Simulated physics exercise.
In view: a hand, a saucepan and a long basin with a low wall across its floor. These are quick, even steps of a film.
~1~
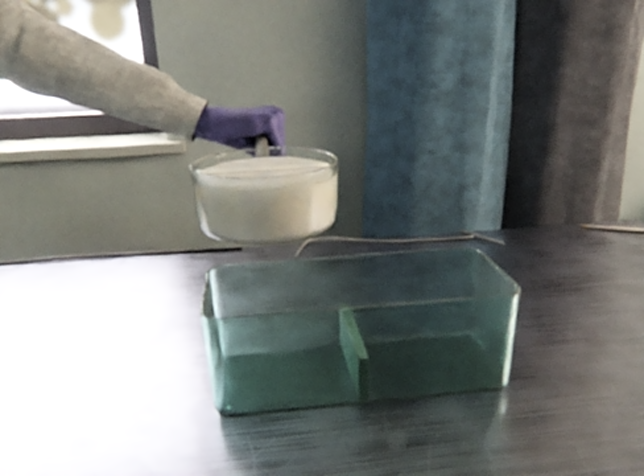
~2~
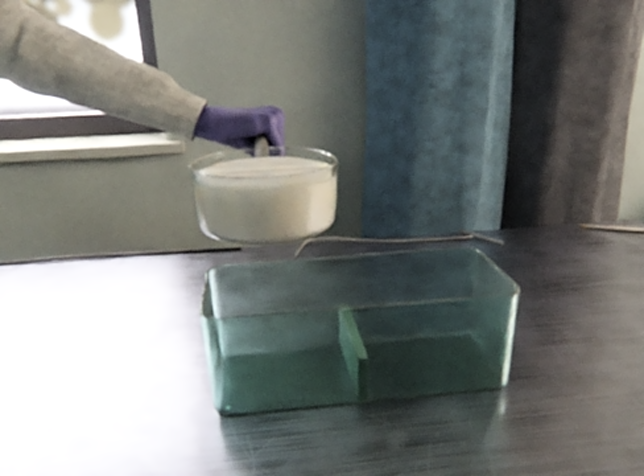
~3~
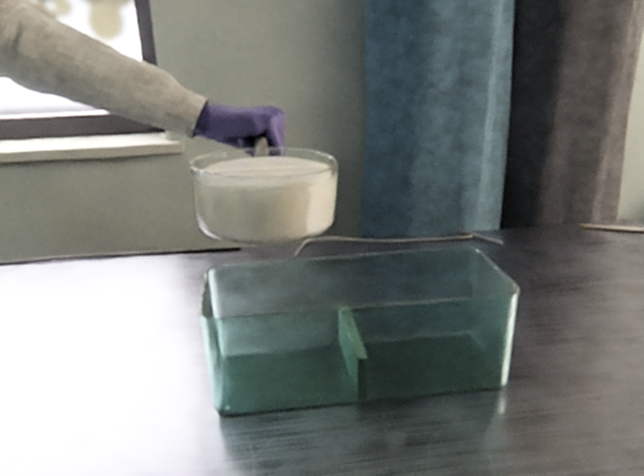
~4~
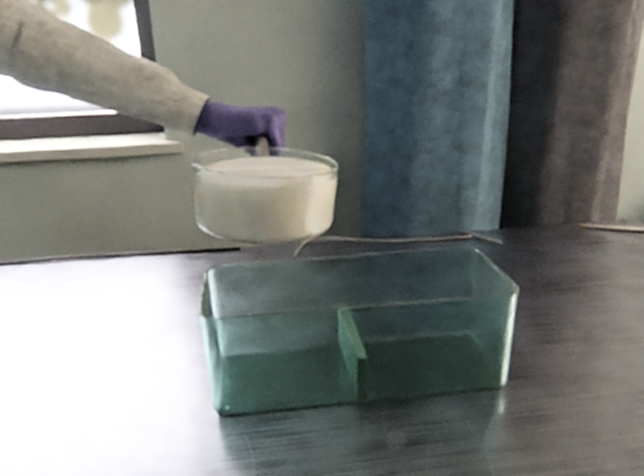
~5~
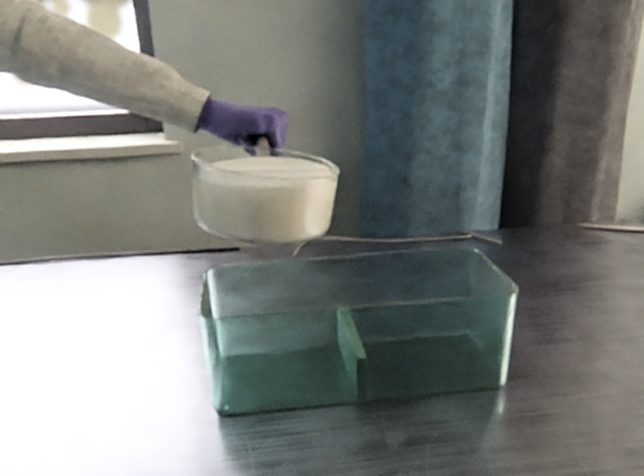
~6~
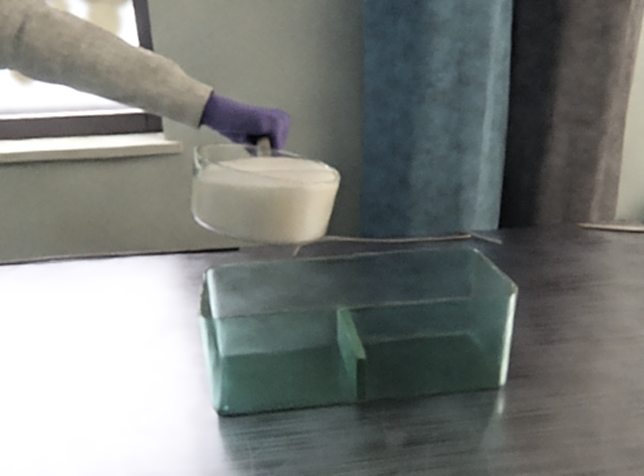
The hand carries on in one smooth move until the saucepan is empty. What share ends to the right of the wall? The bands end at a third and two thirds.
It comes to more than two thirds.
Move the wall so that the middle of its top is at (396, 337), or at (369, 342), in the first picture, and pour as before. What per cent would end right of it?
The first gives 35 %, the second 60 %.
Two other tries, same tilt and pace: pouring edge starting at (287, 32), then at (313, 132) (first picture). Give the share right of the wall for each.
First some 70, then 70 per cent.
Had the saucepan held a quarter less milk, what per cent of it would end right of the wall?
Some 70 per cent.
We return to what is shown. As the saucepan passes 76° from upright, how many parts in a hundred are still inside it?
It comes to 40 per cent or so.
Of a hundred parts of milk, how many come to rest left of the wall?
About 25 per cent.
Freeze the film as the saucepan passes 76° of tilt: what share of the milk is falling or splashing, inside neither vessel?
Near 35 %.
A moment on, the saucepan is tipped on its side and 40 per cent is still to pour, 0 is left of the wall and 25 right of it.
Next, the saucepan is tipped right over and 5 per cent is still to pour, 15 is left of the wall and 76 right of it.
Then the saucepan is tipped right over and 0 per cent is still to pour, 24 is left of the wall and 76 right of it.
Later the saucepan is tipped right over and 0 per cent is still to pour, 24 is left of the wall and 76 right of it.
At rest 24 per cent lies left of the wall, 76 right of it and 0 outside.
